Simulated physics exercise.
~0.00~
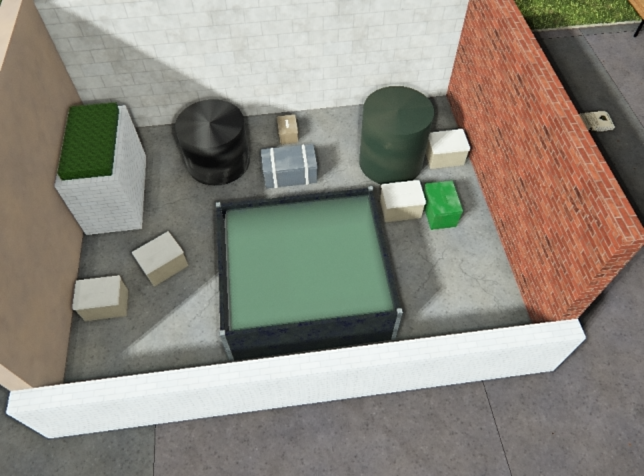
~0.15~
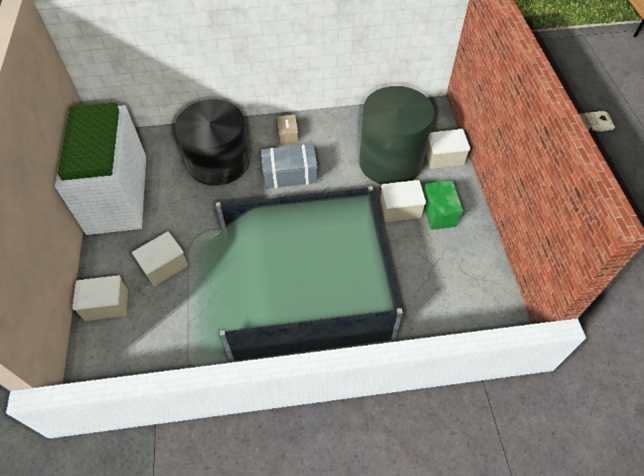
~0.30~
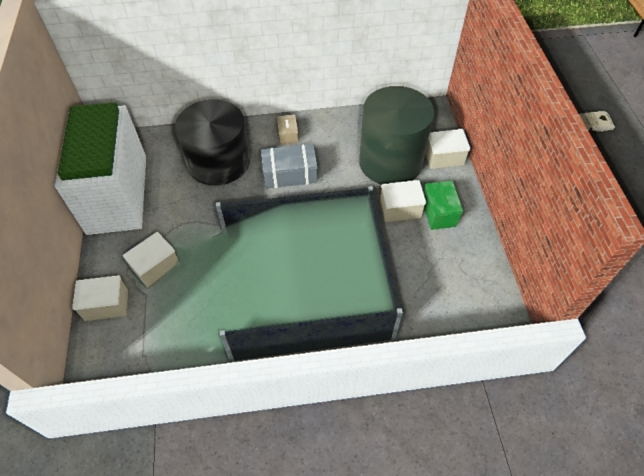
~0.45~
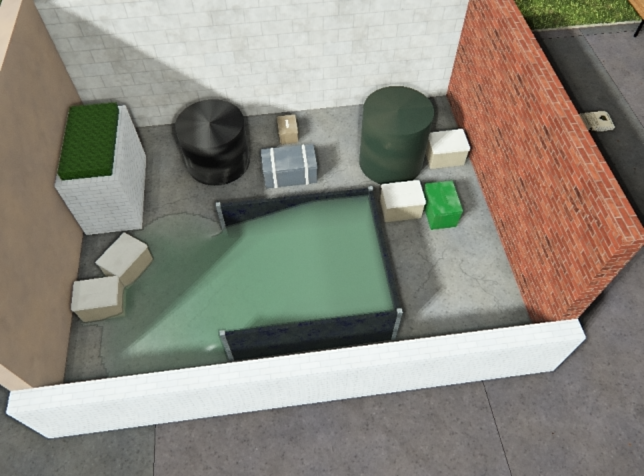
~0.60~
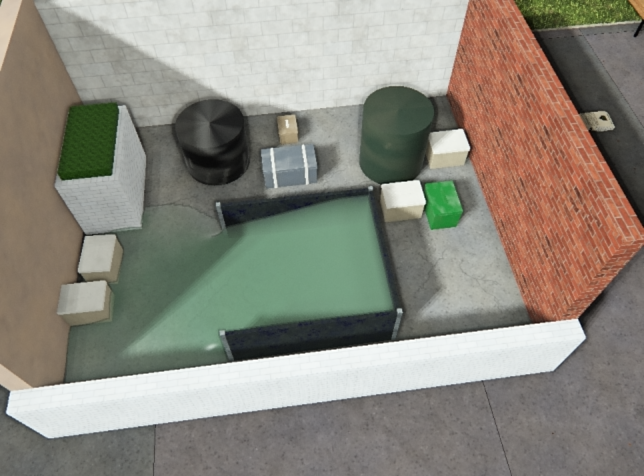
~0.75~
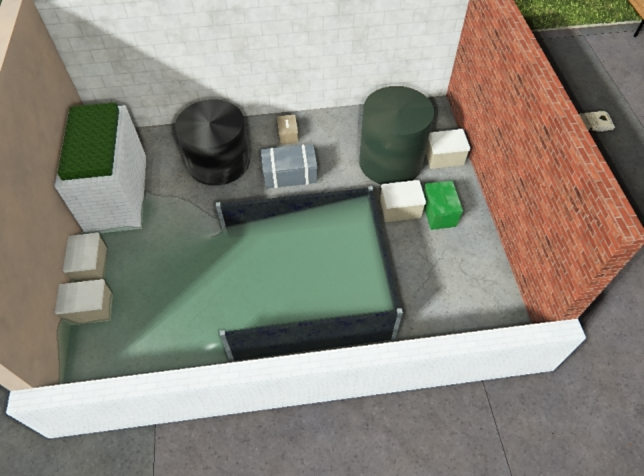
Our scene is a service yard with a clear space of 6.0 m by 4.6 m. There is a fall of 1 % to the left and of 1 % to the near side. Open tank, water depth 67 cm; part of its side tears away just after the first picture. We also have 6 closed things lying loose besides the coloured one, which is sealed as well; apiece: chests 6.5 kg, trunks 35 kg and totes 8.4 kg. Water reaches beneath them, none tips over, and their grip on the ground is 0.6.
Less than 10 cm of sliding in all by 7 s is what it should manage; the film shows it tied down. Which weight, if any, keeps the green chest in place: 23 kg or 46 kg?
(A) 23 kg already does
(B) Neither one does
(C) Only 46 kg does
A, 23 kg already does.
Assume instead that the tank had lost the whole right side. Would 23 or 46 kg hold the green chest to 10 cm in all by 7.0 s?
Note: No mass sufficient.
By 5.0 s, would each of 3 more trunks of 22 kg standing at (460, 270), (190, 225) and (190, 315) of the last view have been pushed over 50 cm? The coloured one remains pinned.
In the given order, I'd say smaller, greater, greater.
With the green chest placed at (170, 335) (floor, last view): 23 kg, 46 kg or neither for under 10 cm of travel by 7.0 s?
Going by the scene, both weights fall short.
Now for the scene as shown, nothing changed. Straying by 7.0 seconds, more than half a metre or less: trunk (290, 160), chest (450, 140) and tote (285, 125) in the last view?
Well, they come out not exceeding it, not exceeding it and exceeding it, in that order.
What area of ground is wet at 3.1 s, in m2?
My estimate is roughly 14 m2.
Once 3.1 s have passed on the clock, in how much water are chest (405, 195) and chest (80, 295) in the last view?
First roughly 0 cm, second roughly 33 cm.
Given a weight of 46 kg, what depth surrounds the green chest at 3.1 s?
About 0 cm.
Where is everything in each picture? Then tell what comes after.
The first frame shows the green chest at (444, 197), on the bottom; 3.7 m2 under water; 0 of 7 have shifted.
The second frame shows the green chest at (444, 197) rests on the ground; 4.7 m2 under water; 0 of 7 have shifted.
The third frame shows the green chest at (444, 197) rests on the ground; water covers 5.9 m2; 1 of 7 have shifted.
The fourth frame shows the green chest at (444, 197), on the bottom; water covers 7.3 m2; 1 of 7 have shifted.
The fifth frame shows the green chest at (444, 197), on the bottom; 8.6 m2 under water; 2 of 7 have shifted.
The sixth frame shows the green chest at (444, 197), on the bottom; 9.2 m2 under water; 2 of 7 have shifted.
After 1.4 s the green chest would be 0 cm from its start with 23 kg and 0 cm from its start with 46 kg; 0 cm of water round it then.
After 3.1 s the green chest would be 0 cm from its start with 23 kg and 0 cm from its start with 46 kg; 0 cm of water round it then.
After 4.9 s the green chest would be 0 cm from its start with 23 kg and 0 cm from its start with 46 kg; 4 cm of water round it then.
After 7.0 s the green chest would be 0 cm from its start with 23 kg and 0 cm from its start with 46 kg; 9 cm of water round it then.
